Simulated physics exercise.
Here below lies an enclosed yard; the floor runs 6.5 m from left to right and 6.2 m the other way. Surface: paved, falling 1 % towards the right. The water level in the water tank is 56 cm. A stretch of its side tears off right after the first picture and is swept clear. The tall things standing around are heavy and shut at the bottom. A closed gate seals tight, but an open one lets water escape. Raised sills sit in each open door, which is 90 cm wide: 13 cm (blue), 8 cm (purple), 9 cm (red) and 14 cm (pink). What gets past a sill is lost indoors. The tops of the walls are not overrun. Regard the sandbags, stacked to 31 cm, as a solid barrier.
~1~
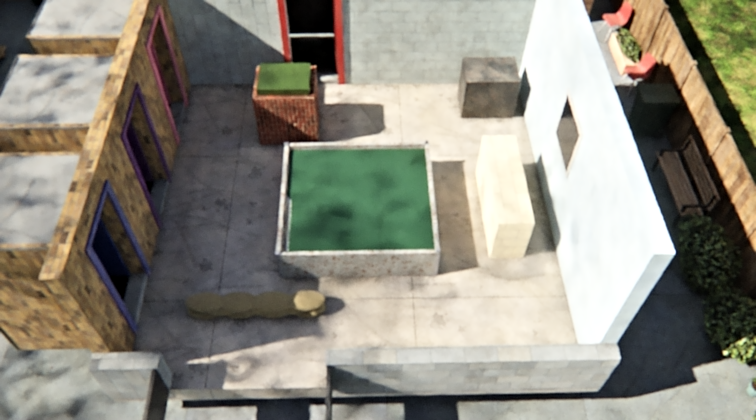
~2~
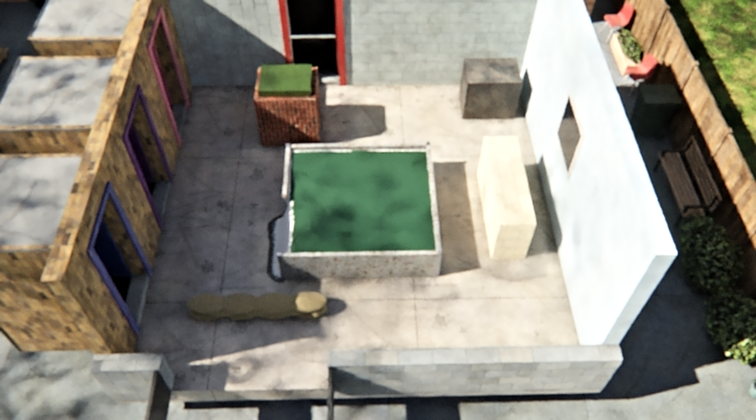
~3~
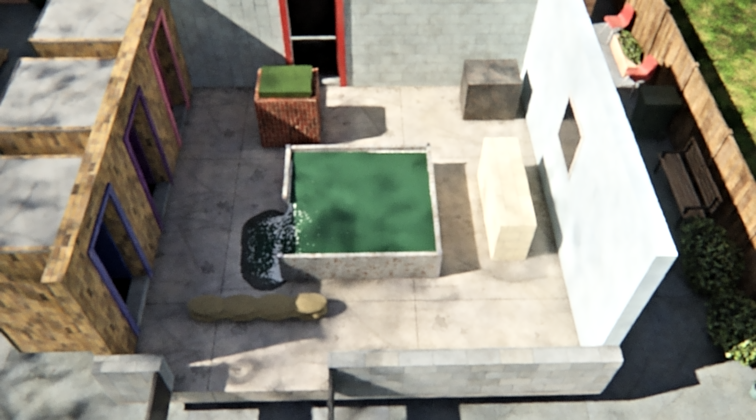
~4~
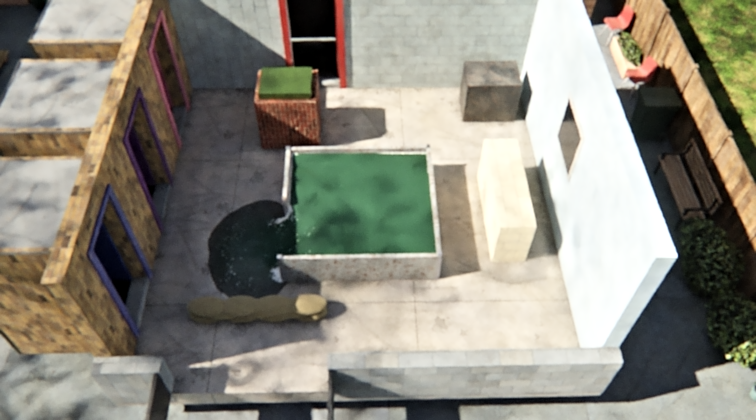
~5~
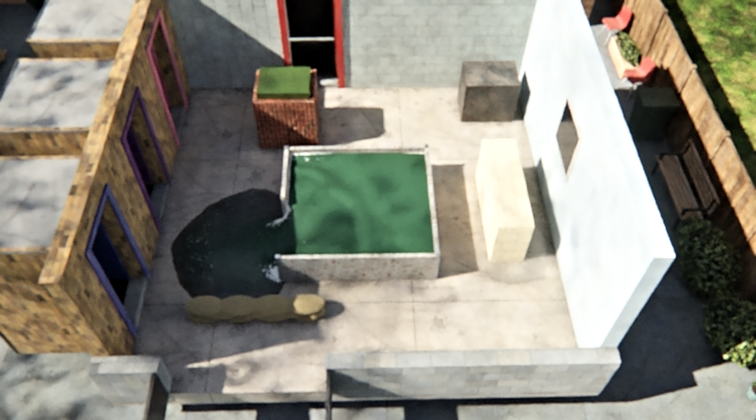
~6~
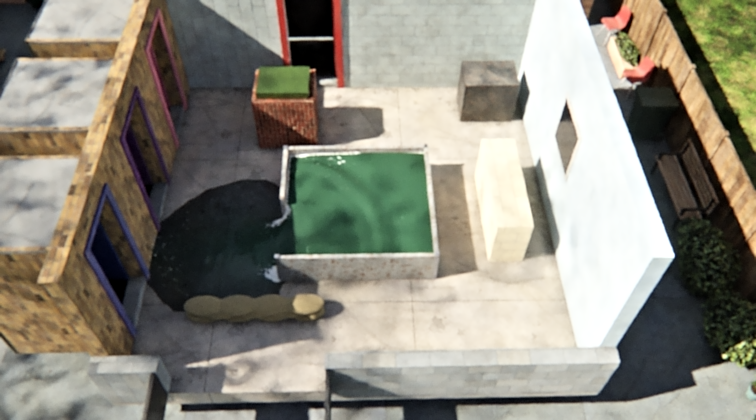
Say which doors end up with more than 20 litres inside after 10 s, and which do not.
Blue door more than 20 litres inside, purple door more than 20 litres inside, red door not more than 20 litres inside, pink door not more than 20 litres inside.
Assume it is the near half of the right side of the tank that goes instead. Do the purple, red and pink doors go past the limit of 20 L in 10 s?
Then purple does not exceed it, red does not exceed it, pink does not exceed it.
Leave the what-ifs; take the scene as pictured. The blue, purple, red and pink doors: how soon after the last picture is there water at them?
Doors: Blue 0.2 s / purple 0.1 s / red 3.0 s / pink 1.2 s.
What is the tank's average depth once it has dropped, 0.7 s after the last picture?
The average depth is around 44 cm.
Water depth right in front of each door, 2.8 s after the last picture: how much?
You'd see blue at 21 cm, purple at 17 cm, red at 0 cm and pink at 6 cm.
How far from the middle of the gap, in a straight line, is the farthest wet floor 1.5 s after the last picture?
I'd put it close to 3.8 m.
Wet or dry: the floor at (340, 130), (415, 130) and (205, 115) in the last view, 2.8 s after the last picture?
Listed in sequence, the spots are bone dry, bone dry and drenched.
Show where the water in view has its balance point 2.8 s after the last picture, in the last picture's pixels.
Close to (292, 225) in the last picture.
Then, 0.7 s after the last picture water covers 15 % of the floor and is deepest (32 cm) near (277, 260); blue door 25 cm at the sill, 7 L in, purple door 18 cm at the sill, 11 L in, red door not reached, pink door not reached.
Then, 1.5 s after the last picture water covers 20 % of the floor and is deepest (33 cm) near (146, 290); blue door 28 cm at the sill, 73 L in, purple door 21 cm at the sill, 48 L in, red door not reached, pink door 4 cm at the sill, 0 L in.
Then, 2.8 s after the last picture water covers 40 % of the floor and is deepest (28 cm) near (126, 378); blue door 21 cm at the sill, 163 L in, purple door 17 cm at the sill, 115 L in, red door not reached, pink door 6 cm at the sill, 0 L in.
Then, 5.3 s after the last picture water covers 70 % of the floor and is deepest (16 cm) near (162, 270); blue door 15 cm at the sill, 192 L in, purple door 13 cm at the sill, 164 L in, red door 6 cm at the sill, 0 L in, pink door 5 cm at the sill, 0 L in.
Then, 9.3 s after the last picture water covers 90 % of the floor and is deepest (12 cm) near (505, 88); blue door 8 cm at the sill, 195 L in, purple door 7 cm at the sill, 178 L in, red door 6 cm at the sill, 0 L in, pink door 9 cm at the sill, 0 L in.
